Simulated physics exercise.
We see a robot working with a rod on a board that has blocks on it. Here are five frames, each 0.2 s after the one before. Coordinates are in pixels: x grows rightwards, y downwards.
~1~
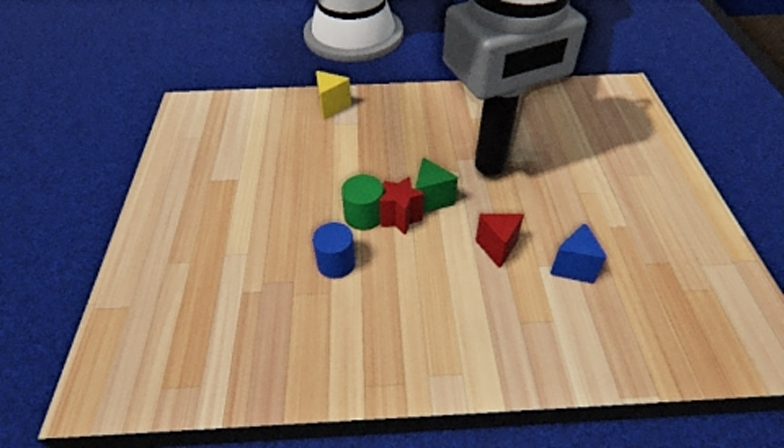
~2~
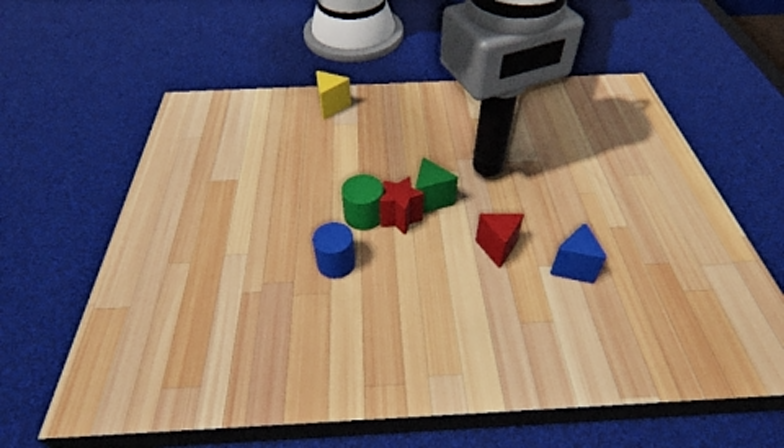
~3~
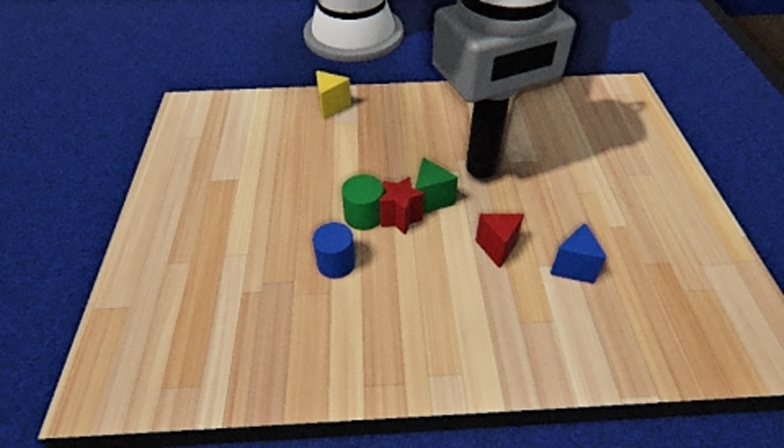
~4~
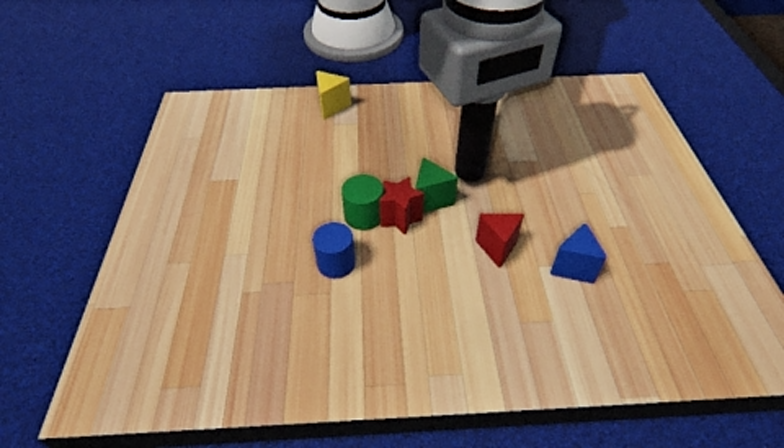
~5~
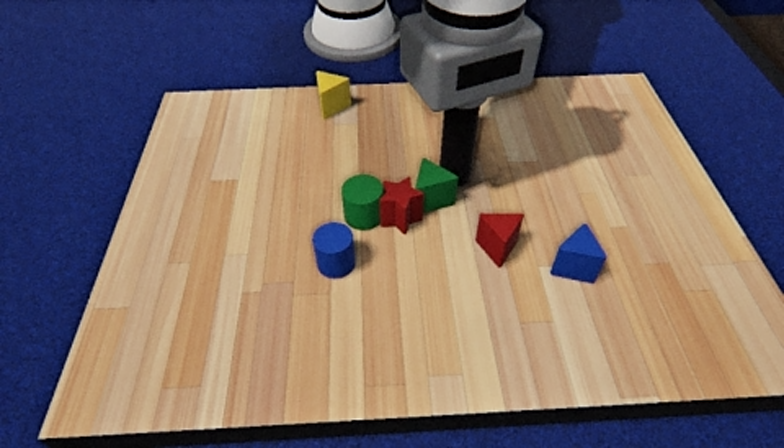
Robot arm's black rod sliding slightly left across a wooden board towards a green triangular block, the coloured blocks staying still.
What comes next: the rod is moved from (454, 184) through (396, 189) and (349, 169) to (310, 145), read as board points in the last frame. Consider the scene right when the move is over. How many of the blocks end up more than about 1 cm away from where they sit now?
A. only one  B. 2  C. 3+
B.
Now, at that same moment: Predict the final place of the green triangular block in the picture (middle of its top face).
Most likely (419, 184).
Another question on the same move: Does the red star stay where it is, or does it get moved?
It shifts.
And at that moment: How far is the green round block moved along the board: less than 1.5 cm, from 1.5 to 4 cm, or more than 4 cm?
The smallest band: Under 1.5 cm.
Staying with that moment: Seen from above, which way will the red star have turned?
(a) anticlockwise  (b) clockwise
Answer: B.
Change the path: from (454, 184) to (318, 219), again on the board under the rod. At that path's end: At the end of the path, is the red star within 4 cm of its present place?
Yes, it checks out.
What follows on the original path. One third of the way, rod at (396, 182); green round block at (360, 189); red star at (391, 203), turned 25° clockwise; green triangular block at (419, 184), turned 45° anticlockwise.
Two thirds of the way, rod at (348, 162); green round block at (360, 189); red star at (391, 203), turned 25° clockwise; green triangular block at (419, 184), turned 45° anticlockwise.
At the end, rod at (309, 137); yellow triangular block not moved; green round block at (360, 189); red star at (391, 203), turned 25° clockwise; green triangular block at (419, 184), turned 45° anticlockwise.
